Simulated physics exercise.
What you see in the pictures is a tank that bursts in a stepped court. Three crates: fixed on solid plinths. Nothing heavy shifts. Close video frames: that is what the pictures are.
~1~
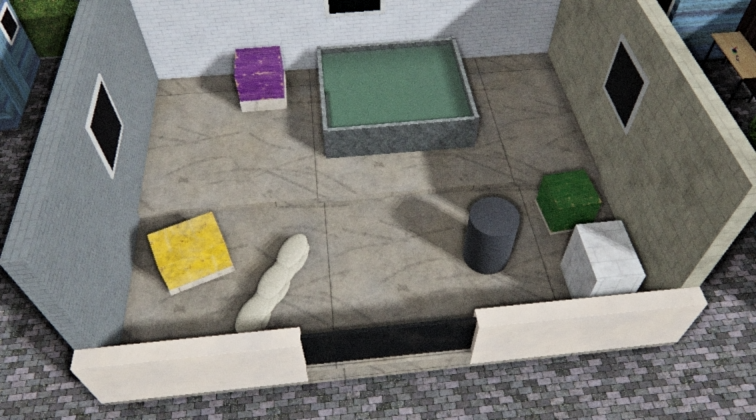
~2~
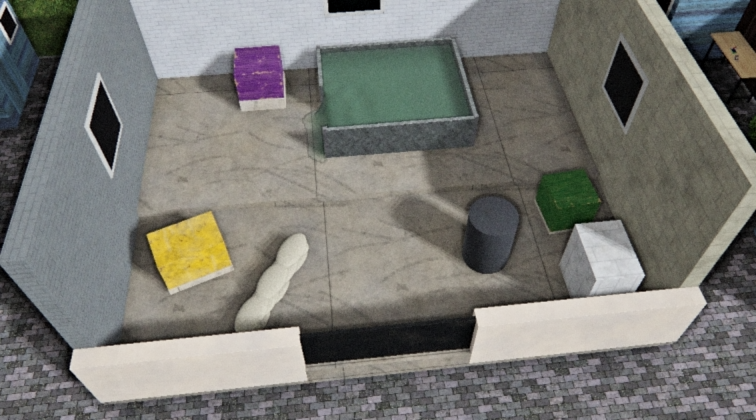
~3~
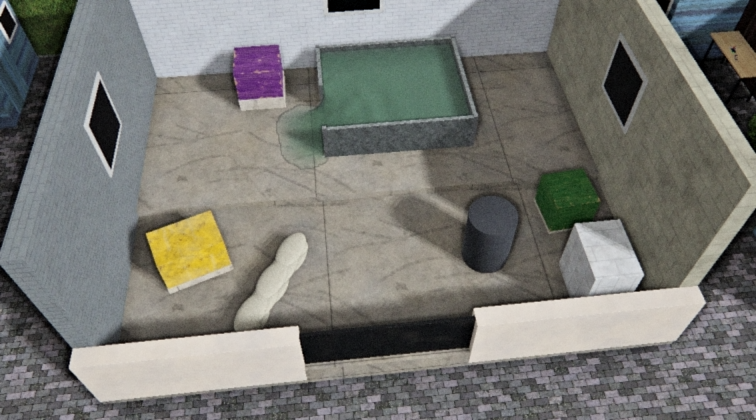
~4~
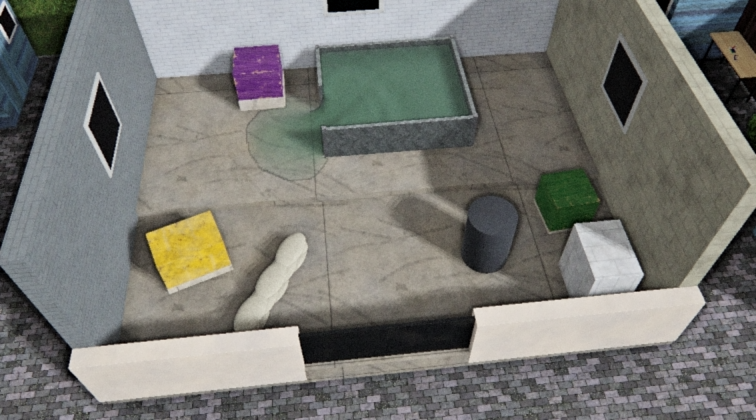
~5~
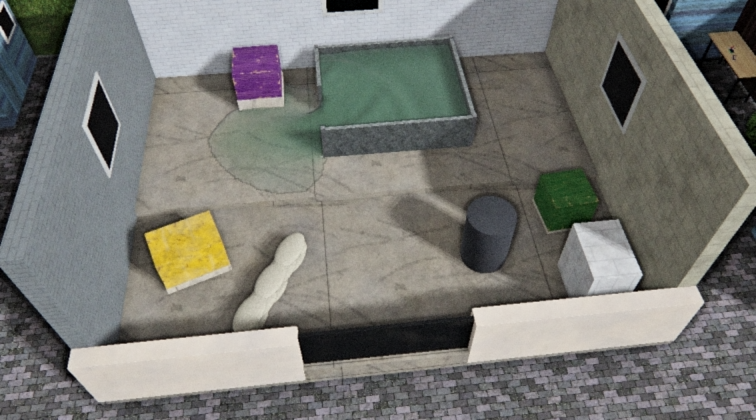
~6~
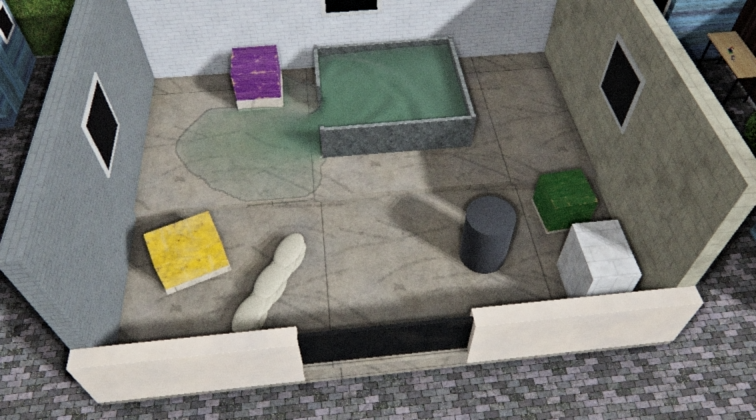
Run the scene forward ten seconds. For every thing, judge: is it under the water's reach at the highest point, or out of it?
As I see it, yellow crate: Wet; purple crate: Dry; green crate: Wet.
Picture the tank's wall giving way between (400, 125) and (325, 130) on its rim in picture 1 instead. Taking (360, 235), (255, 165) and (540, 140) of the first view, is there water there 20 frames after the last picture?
Taking them in turn, I get sodden, then left untouched, then left untouched.
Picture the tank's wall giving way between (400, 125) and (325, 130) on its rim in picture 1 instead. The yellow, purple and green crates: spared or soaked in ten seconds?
Result - yellow one is hit by the flood; purple one is missed; green one is hit by the flood.
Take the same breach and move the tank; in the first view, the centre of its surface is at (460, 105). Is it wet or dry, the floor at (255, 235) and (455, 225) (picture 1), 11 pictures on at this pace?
Taking them in turn, drenched, then left unwetted.
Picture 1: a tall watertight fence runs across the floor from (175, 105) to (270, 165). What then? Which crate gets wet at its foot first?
The crate marked purple.
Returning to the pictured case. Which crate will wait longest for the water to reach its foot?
I say the green one.
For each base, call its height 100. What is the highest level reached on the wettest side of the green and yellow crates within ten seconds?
About 350 % and 200 %.
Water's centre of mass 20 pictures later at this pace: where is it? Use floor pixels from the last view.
At roughly (297, 143).
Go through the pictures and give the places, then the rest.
The first picture shows the tank at (394, 85) is whole and still.
In the second picture, the front is at (319, 158), out from the gap at (327, 125).
In the third picture, water pours out at (326, 126) and has run to (283, 120).
In the fourth picture, water pours out at (326, 127) and has run to (254, 125).
In the fifth picture, water pours out at (325, 127) and has run to (215, 138).
In the sixth picture, water pours out at (324, 127) and has run to (183, 151).
A moment on, water covers 25 % of the floor; the yellow crate water round its plinth, the purple crate water round its plinth, the green crate not reached.
Next, water covers 30 % of the floor; the yellow crate water round its plinth, the purple crate water round its plinth, the green crate not reached.
Then, water covers 40 % of the floor; the yellow crate water round its plinth, the purple crate water round its plinth, the green crate not reached.
Later, water covers 65 % of the floor; the yellow crate water round its plinth, the purple crate water round its plinth, the green crate not reached.
In the end, water covers 85 % of the floor; the yellow crate was topped, the purple crate stayed above the water, the green crate was topped.
